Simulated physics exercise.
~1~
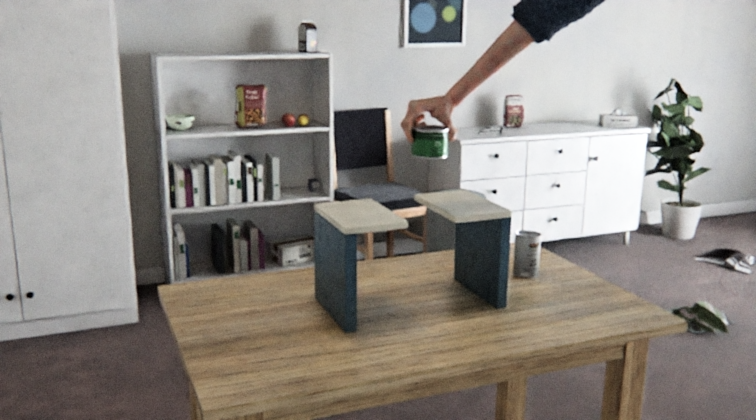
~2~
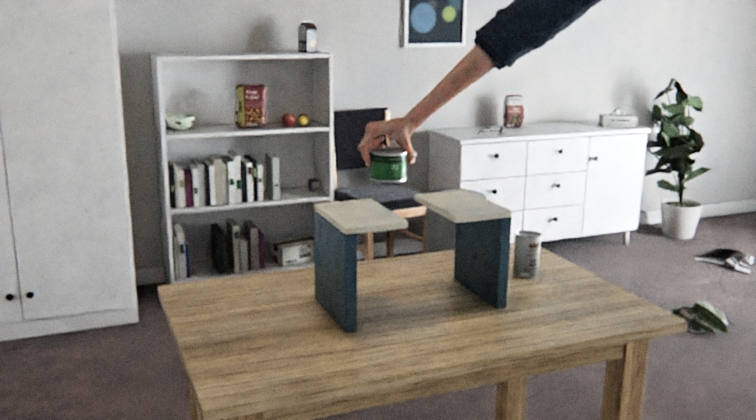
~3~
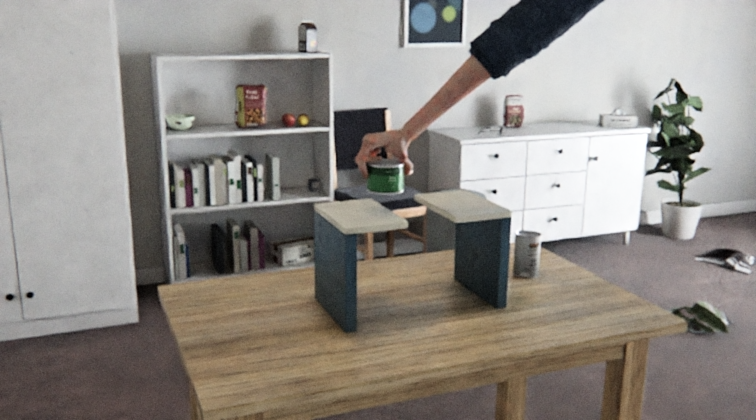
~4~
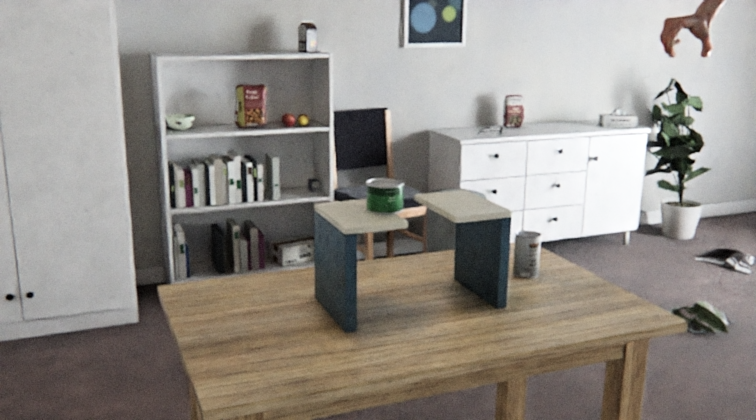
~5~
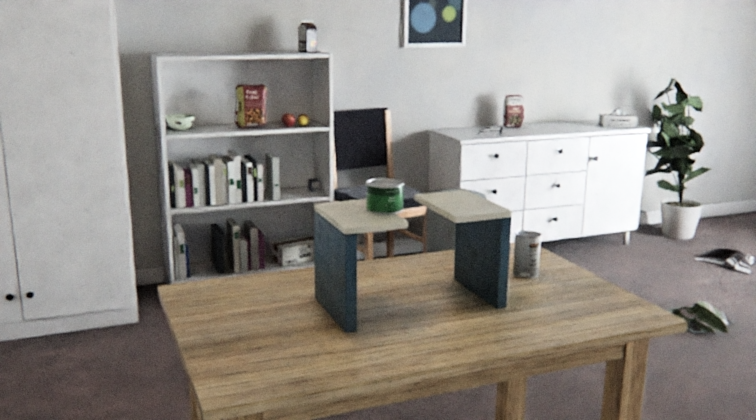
A hand lowers a green tub onto the left support, where it stays on top.
